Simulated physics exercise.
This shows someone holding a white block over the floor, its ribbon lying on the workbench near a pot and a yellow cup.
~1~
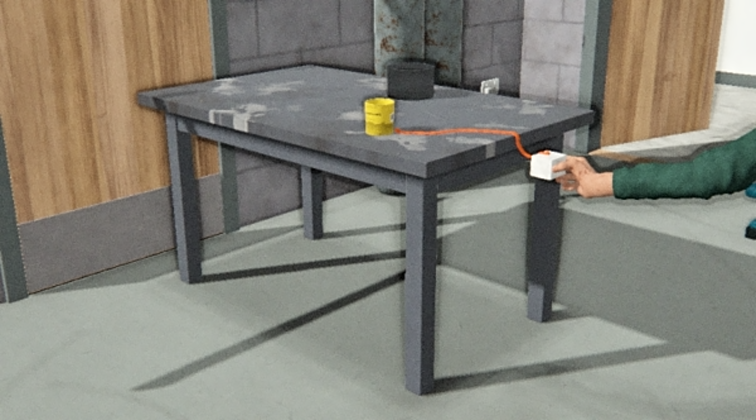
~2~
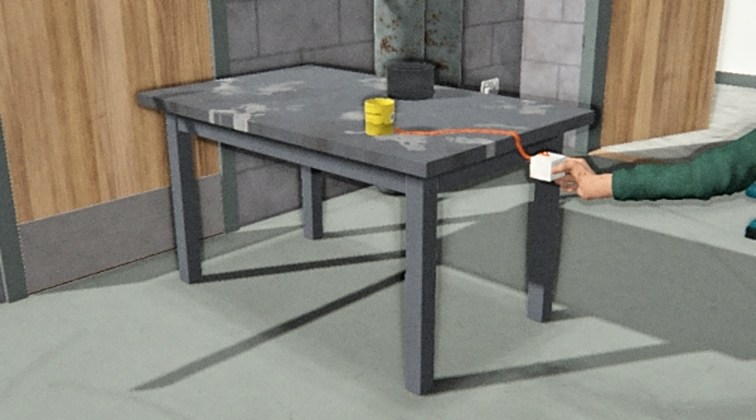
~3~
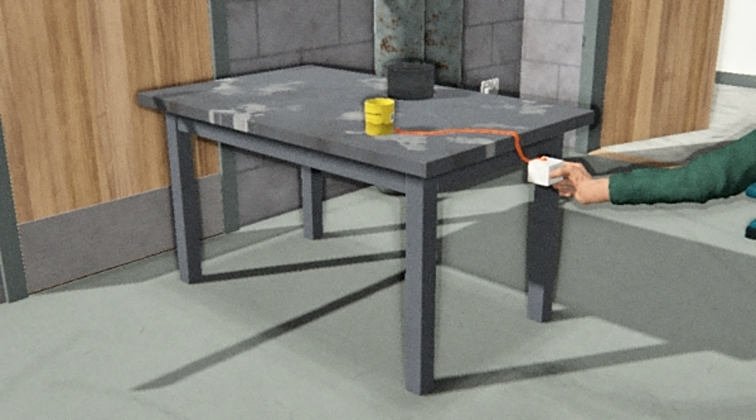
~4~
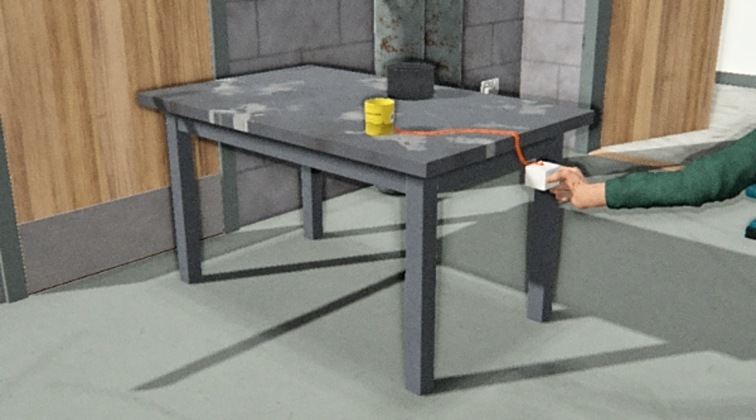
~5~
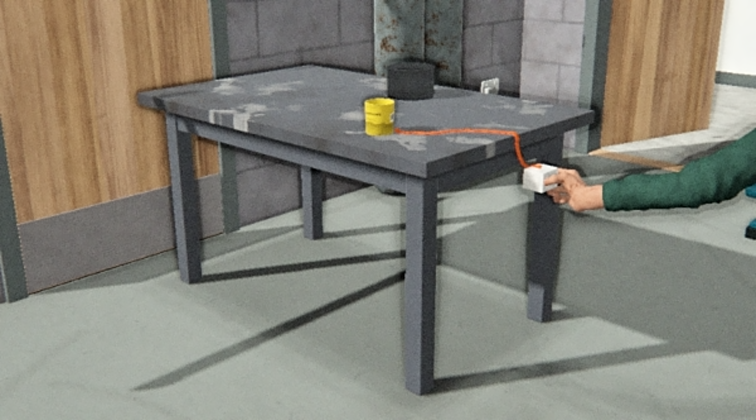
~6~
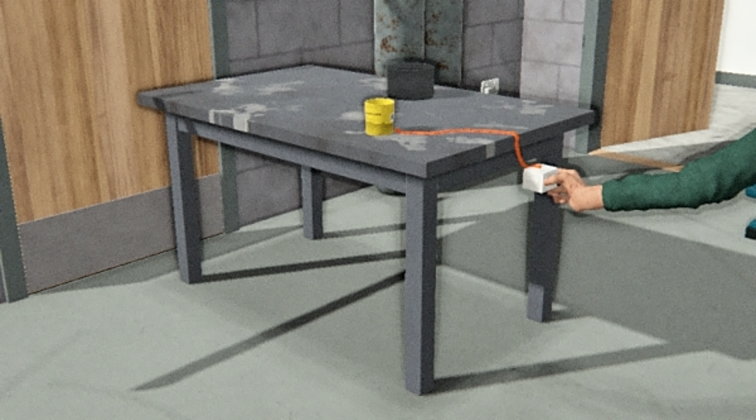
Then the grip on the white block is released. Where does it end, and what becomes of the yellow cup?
By the end the white block has gone all the way down, and the yellow cup has been taken down too.
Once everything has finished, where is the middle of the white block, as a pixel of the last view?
(485, 359).
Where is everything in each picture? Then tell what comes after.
The first picture shows white block (548, 165); pot (411, 66); yellow cup (379, 102).
The second picture shows white block (548, 167).
The third picture shows white block (546, 171).
The fourth picture shows white block (543, 176); ribbon through (436, 133) (481, 131).
The fifth picture shows white block (541, 178); ribbon through (436, 133) (481, 131).
The sixth picture shows white block (540, 178); pot (411, 66); yellow cup (379, 102); ribbon tied to the cup, with little slack.
Then, 0.50 s past the final frame, block in the air near (500, 335); pot still; cup down on the floor.
Then, 0.96 s past the final frame, block on the floor near (485, 359); pot still; cup down on the floor.
When it is over, block on the floor near (485, 359); pot still; cup down on the floor. The white block reaches the floor and the yellow cup gets pulled over the edge.
